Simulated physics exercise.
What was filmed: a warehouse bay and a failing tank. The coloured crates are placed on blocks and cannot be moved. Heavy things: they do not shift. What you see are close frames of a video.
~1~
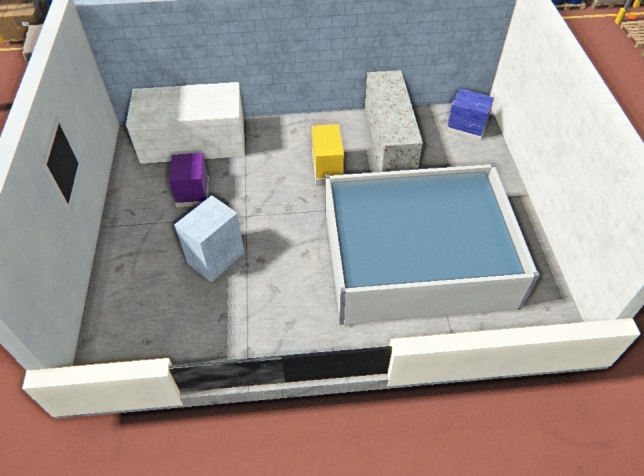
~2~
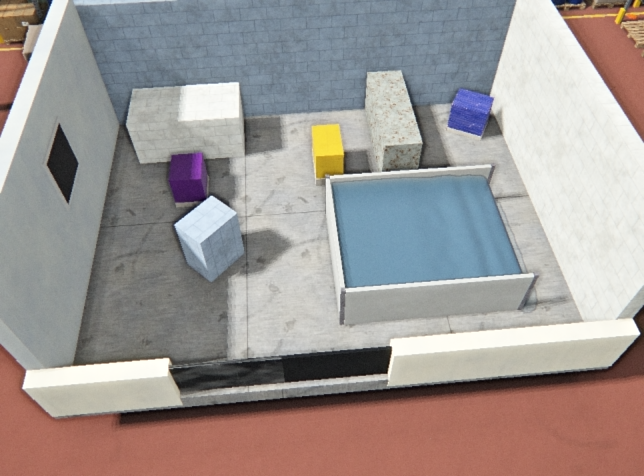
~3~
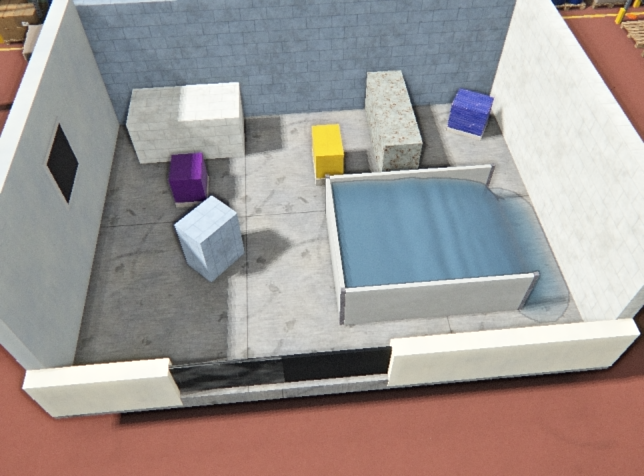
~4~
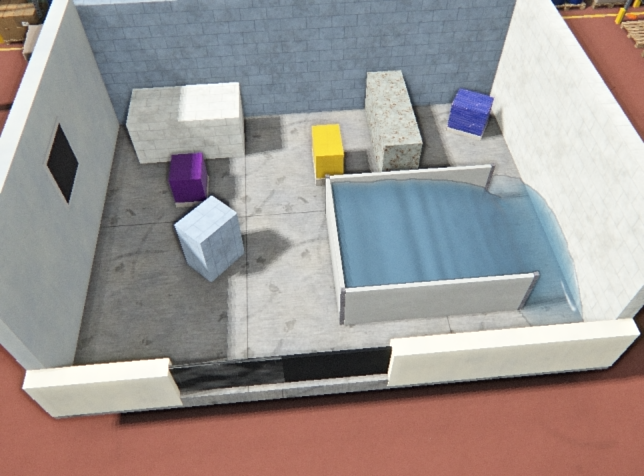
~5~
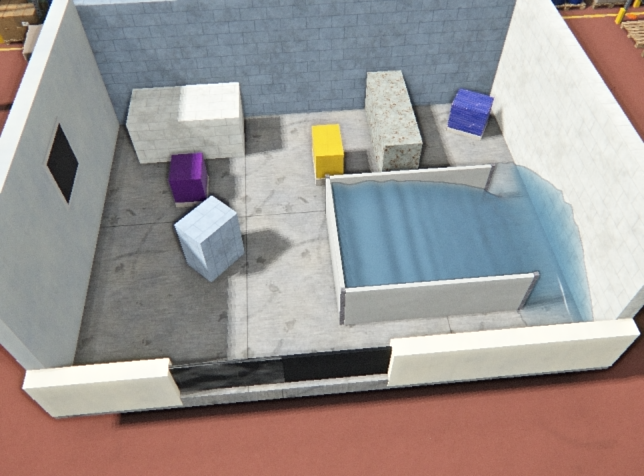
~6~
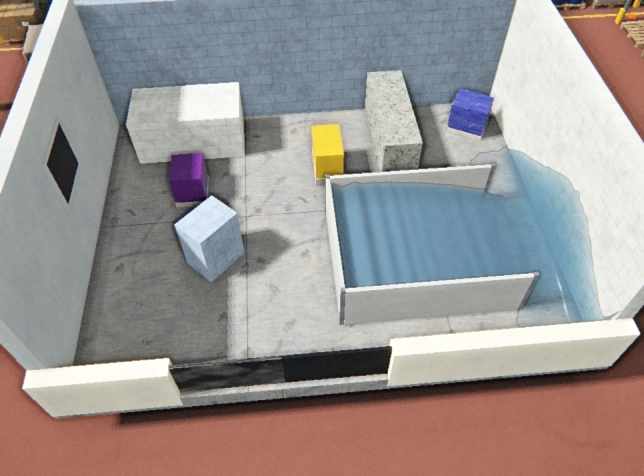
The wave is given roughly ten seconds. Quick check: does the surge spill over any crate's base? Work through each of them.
Result: The purple crate is not saved; the blue crate is not saved; the yellow crate is saved.
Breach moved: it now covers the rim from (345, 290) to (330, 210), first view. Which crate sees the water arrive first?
Answer: The purple crate.
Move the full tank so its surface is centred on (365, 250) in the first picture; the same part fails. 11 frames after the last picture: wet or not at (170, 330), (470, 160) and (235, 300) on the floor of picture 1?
The first spot is not reached, the second inundated, and the third not reached.
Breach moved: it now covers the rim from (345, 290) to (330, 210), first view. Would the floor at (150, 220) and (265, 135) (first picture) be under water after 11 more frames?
Point one: Reached by the flood; point two: Still bare.
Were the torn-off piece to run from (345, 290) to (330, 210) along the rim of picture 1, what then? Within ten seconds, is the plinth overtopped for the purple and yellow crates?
As I see it, the purple crate gets reached, and the yellow crate gets reached.
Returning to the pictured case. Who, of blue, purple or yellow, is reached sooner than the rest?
That's the blue-painted one.
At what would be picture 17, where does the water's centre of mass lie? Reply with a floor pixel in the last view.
That puts it at around (462, 241).
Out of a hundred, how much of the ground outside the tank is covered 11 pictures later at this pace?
I'd guess some 35 per cent.
A moment on, water covers 20 % of the floor; the purple crate not reached, the blue crate water round its plinth, the yellow crate not reached.
Next, water covers 35 % of the floor; the purple crate not reached, the blue crate water round its plinth, the yellow crate not reached.
Then, water covers 55 % of the floor; the purple crate not reached, the blue crate water round its plinth, the yellow crate not reached.
Later, water covers 90 % of the floor; the purple crate water round its plinth, the blue crate water round its plinth, the yellow crate water round its plinth.
In the end, water covers 100 % of the floor; the purple crate was topped, the blue crate was topped, the yellow crate stayed above the water.
